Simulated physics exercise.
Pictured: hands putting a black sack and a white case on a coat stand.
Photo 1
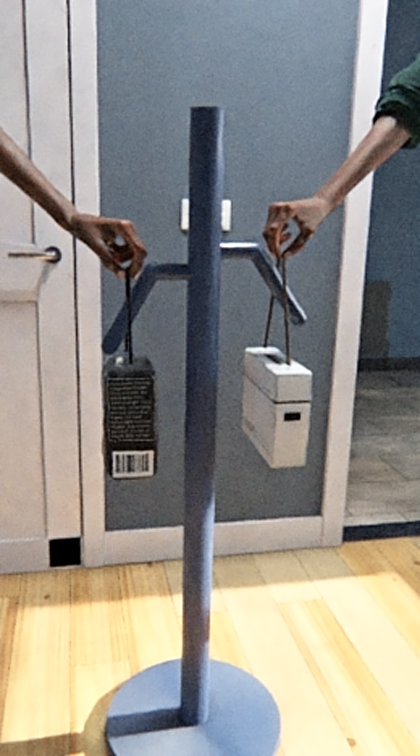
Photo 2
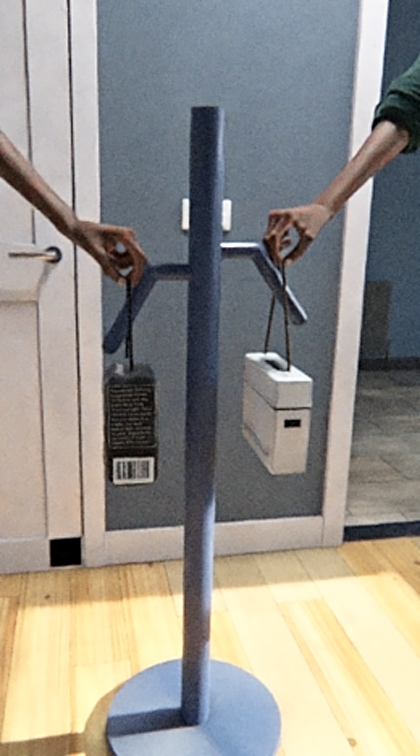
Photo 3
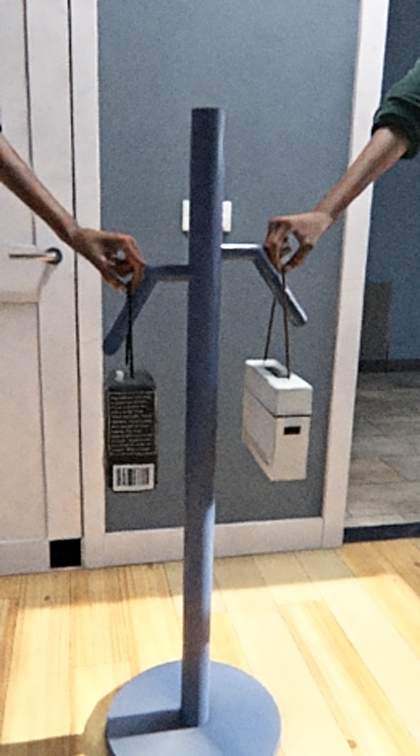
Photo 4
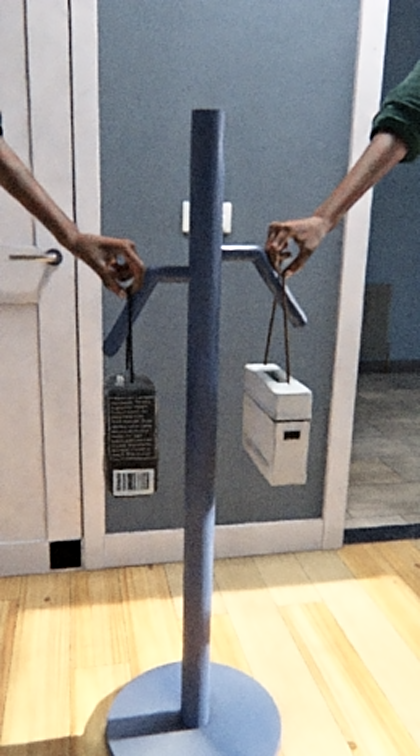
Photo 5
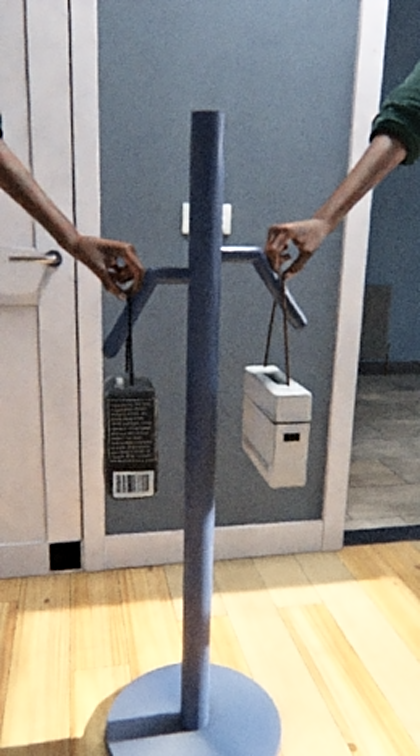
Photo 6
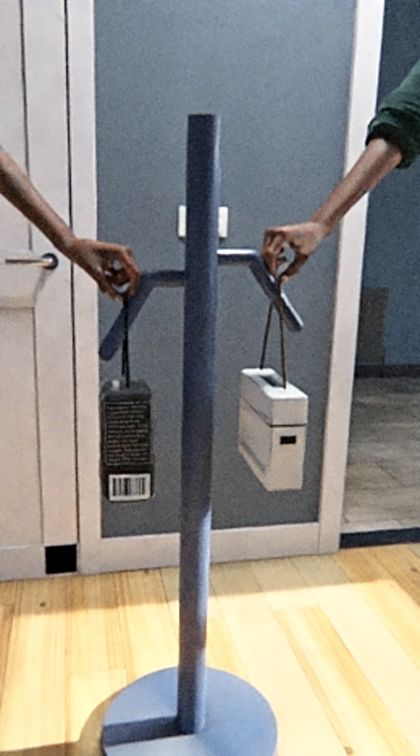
The footage shows two hands, one on each side, holding a black sack and a white case by their cords beside the downward-sloping arms of a coat stand, lowering both items slightly, the black one on the left.
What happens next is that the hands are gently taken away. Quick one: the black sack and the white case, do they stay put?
In order: After that the black sack will be down, after that the white case will be down.
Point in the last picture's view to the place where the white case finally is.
Roughly at (189, 714).
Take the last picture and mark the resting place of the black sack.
Resting spot, approx.: (159, 694).
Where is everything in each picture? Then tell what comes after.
Black sack (129, 416); white case (274, 404); left peg tip (109, 346); right peg tip (299, 319), in the first frame.
Black sack (130, 422); white case (274, 410), in the second frame.
Black sack (130, 429); white case (274, 417), in the third frame.
Black sack (130, 434); white case (274, 421), in the fourth frame.
Black sack (130, 436); white case (274, 423), in the fifth frame.
Black sack (126, 438); white case (270, 426); left peg tip (106, 353), sloping steeply down; right peg tip (296, 325), sloping steeply down, in the sixth frame.
Then, 0.38 s past the final frame, black sack on the floor near (127, 657); white case on the floor near (259, 637).
Then, 0.62 s past the final frame, black sack on the floor near (186, 699); white case on the floor near (193, 711).
When it is over, black sack on the floor near (159, 694); white case on the floor near (189, 714). The black sack comes down and the white case slips off its peg.
